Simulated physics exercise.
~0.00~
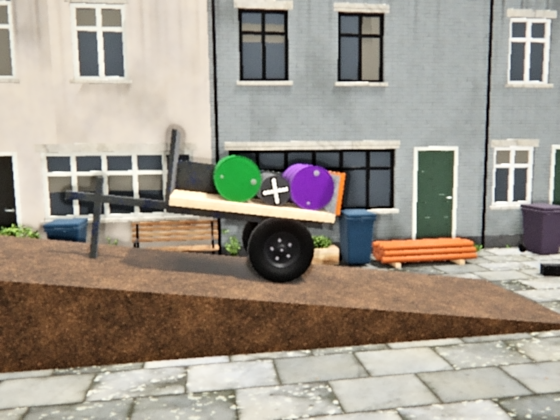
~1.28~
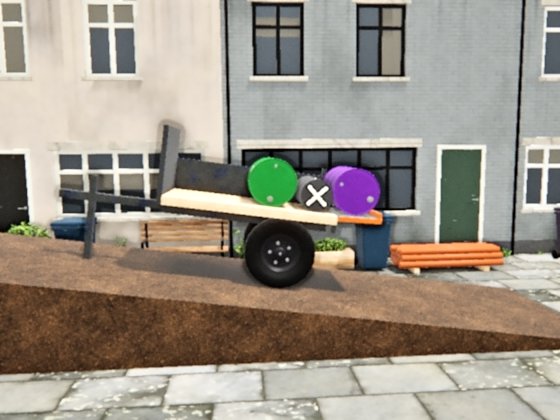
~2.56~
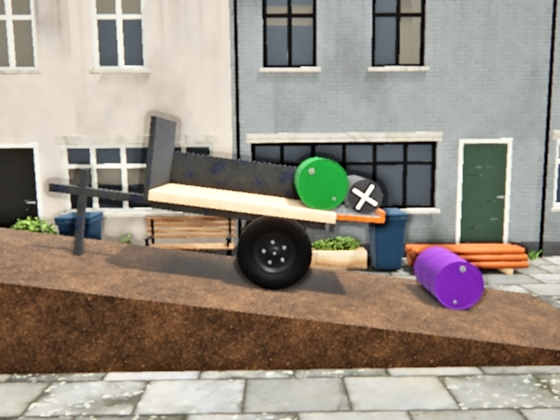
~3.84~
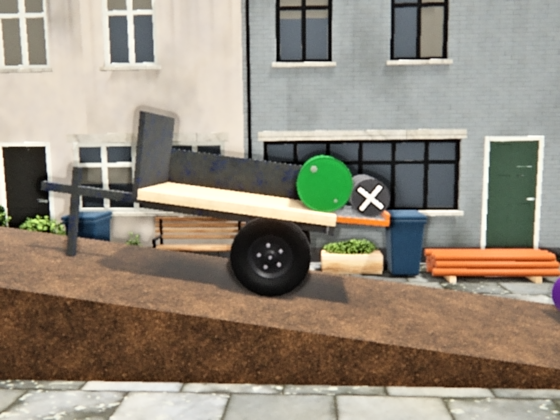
On a brown slope, a purple drum rolls off a trailer while the green one stays aboard.
